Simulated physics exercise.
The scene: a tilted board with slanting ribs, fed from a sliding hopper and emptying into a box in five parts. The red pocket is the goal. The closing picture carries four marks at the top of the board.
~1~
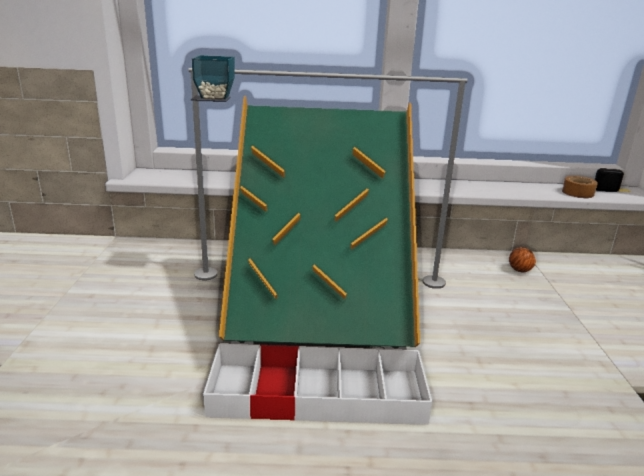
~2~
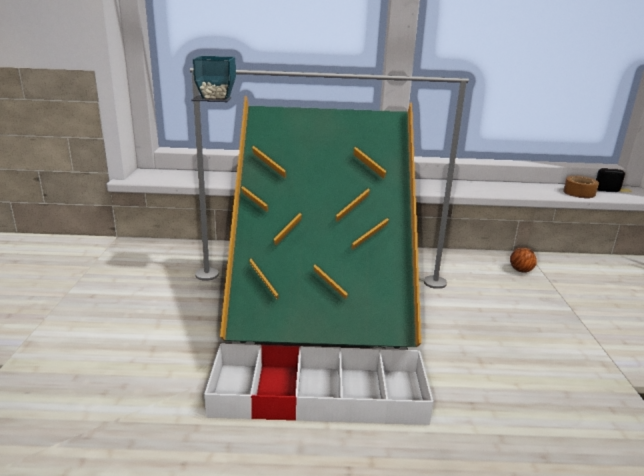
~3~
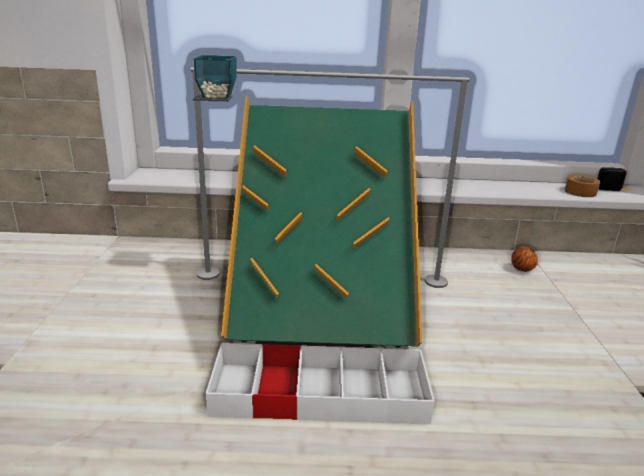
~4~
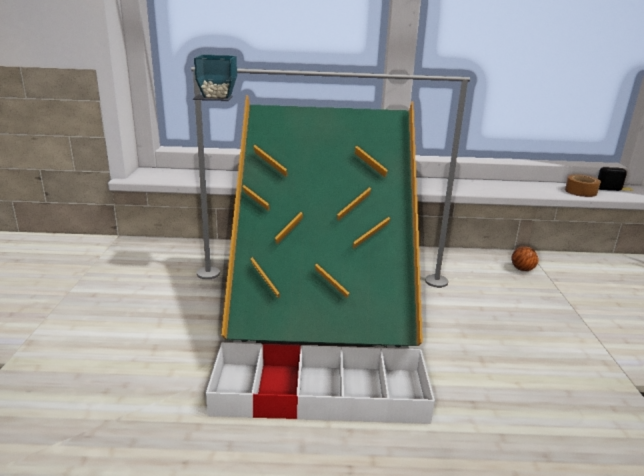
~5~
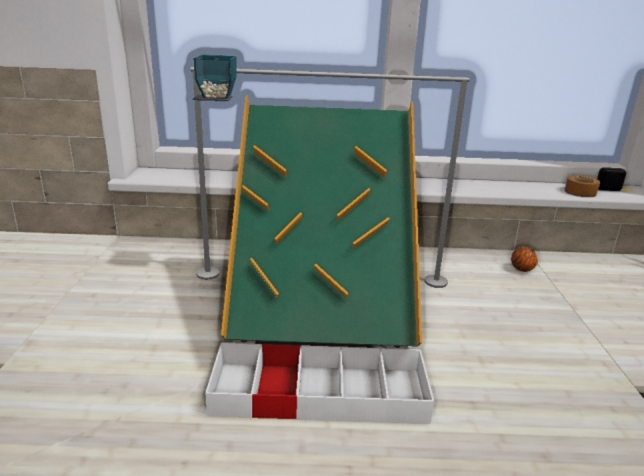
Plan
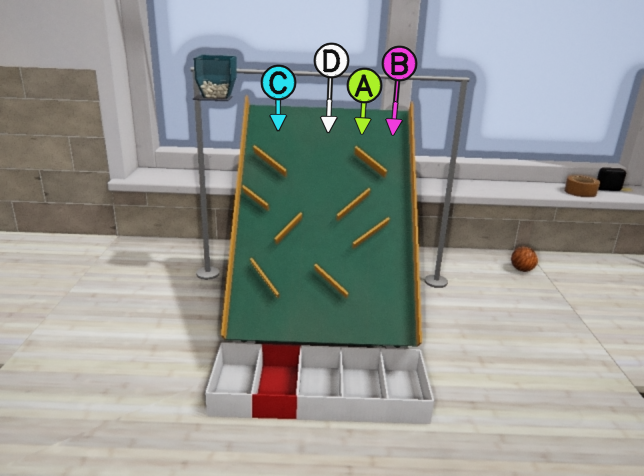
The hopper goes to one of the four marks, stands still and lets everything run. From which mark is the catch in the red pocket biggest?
D is best.
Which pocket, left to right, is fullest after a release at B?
The fifth from the left.
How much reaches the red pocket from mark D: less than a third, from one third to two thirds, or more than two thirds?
Mark D gives from one third to two thirds.
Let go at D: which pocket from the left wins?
It is the second one.
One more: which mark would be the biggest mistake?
It is B.
On the marked copy, mark A meets the board at (362, 127); mark B meets the board at (393, 129); mark C meets the board at (278, 124); mark D meets the board at (328, 126).
For mark A, a small part in the red pocket, most in other pockets, a small part outside the box.
For mark B, none in the red pocket, nearly all in other pockets, a small part outside the box.
For mark C, a small part in the red pocket, most in other pockets, a small part held on the board.
For mark D, about a third in the red pocket, about two thirds in other pockets.
